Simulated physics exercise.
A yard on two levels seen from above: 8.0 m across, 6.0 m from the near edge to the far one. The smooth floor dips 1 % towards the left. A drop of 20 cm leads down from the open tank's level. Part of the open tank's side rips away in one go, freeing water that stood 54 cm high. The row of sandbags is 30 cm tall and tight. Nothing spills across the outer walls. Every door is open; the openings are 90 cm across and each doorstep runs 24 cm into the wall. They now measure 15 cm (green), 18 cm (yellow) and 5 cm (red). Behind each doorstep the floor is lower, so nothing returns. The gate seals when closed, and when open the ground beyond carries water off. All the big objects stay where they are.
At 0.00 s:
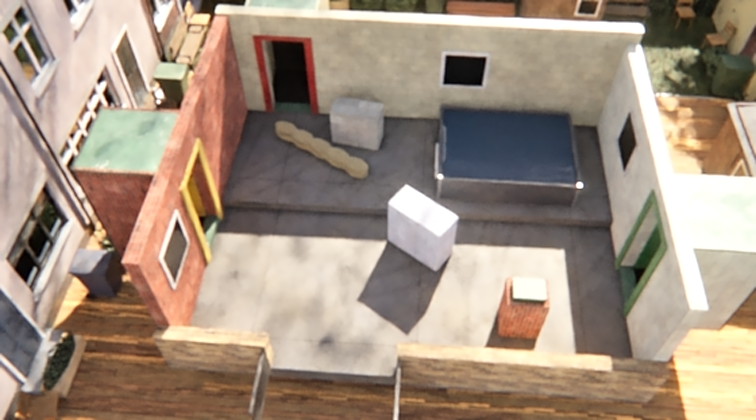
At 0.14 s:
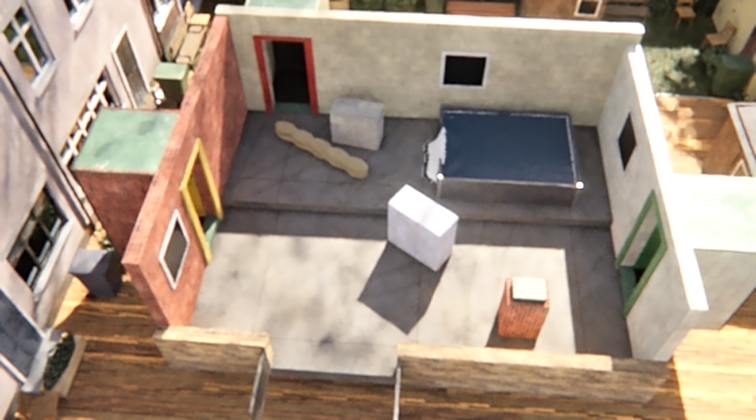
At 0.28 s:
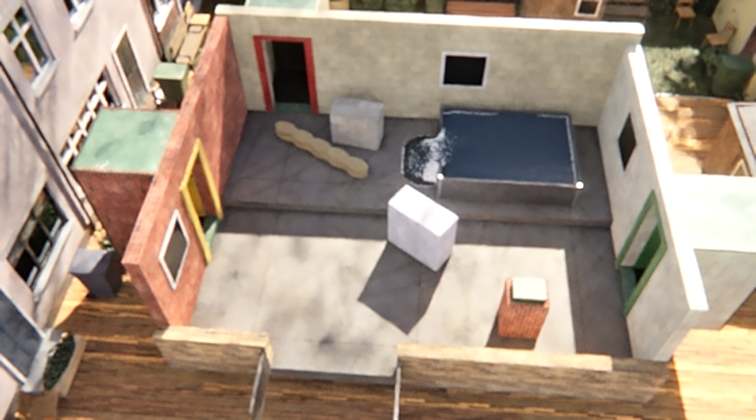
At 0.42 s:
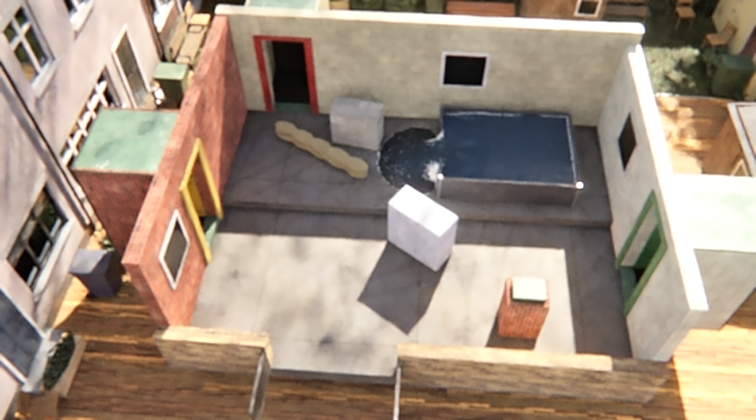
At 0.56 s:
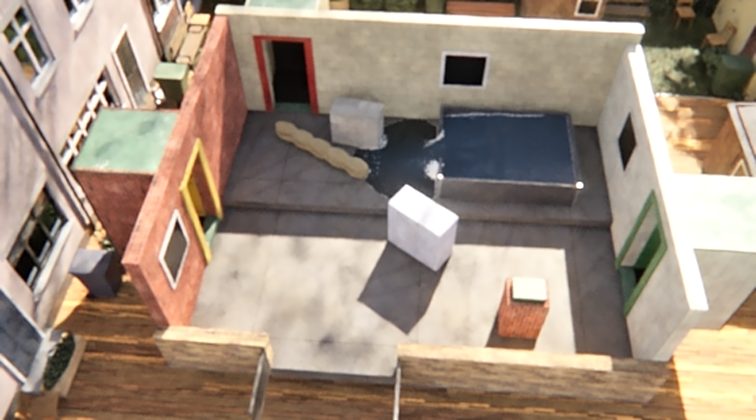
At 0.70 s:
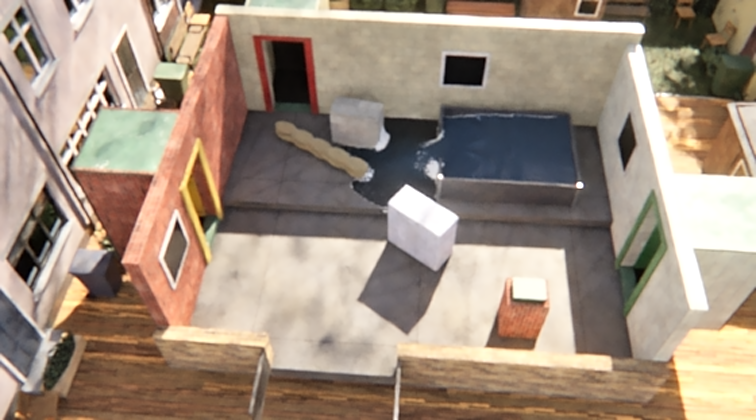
Dark water bursts from the tank's left side and spreads leftward around the pale blocks.
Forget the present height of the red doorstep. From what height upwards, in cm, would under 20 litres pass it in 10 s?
Close to 16 cm is just enough.
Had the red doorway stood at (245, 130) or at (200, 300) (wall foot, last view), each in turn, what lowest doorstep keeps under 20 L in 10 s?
Roughly 21 and 11.0 cm.
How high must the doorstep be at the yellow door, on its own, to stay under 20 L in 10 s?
Roughly 6.5 cm at yellow.
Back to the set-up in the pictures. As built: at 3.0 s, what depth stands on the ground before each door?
Depths in cm: Green 0, yellow 6, red 16.
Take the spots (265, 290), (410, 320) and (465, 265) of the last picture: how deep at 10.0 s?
About 9, 2 and 1 cm.
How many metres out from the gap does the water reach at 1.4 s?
Roughly 3.6 m.
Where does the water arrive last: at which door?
The green one.
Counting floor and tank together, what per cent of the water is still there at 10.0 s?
About 80 per cent.
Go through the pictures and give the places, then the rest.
In the first frame, the open tank at (507, 147) is whole and still, 54 cm deep; the red door at (288, 79) is dry.
In the second frame, the gap is at (441, 154), the front 0.3 m out at (427, 175); the back of the open tank holds 54 cm.
In the third frame, the front is at (407, 174), 0.7 m from the gap at (441, 155); 0.8 m2 of floor is wet, 54 cm left at the back.
In the fourth frame, water pours out at (441, 155) and has run 1.2 m, to (382, 166); about 7 cm deep outside, 54 cm at the back.
In the fifth frame, water pours out at (441, 155) and has run 1.8 m, to (357, 165); about 6 cm deep outside, 54 cm at the back.
In the sixth frame, the front is at (334, 154), 2.3 m from the gap at (441, 155); 3.3 m2 of floor is wet, 54 cm left at the back; 1.6 m in a straight line remain to the red door at (288, 79).
After 1.4 s water covers 15 % of the floor, deepest (37 cm) near (366, 163); it has not reached the red door.
After 3.0 s water covers 40 % of the floor, deepest (36 cm) near (365, 170); 16 cm at the red door, 59 litres in over its 5 cm doorstep.
After 10.0 s water covers 70 % of the floor, deepest (14 cm) near (365, 170); 9 cm at the red door, 216 litres in over its 5 cm doorstep.
At the red door as built, the water arrived by 1.5 s and peaked near 16 cm at 2.6 s.
Run again over the same 10 s with other heights there, 44 litres in over 13.5 cm, 10 litres over 18.5 cm. The limit of 20 litres is kept from about 16 cm up.
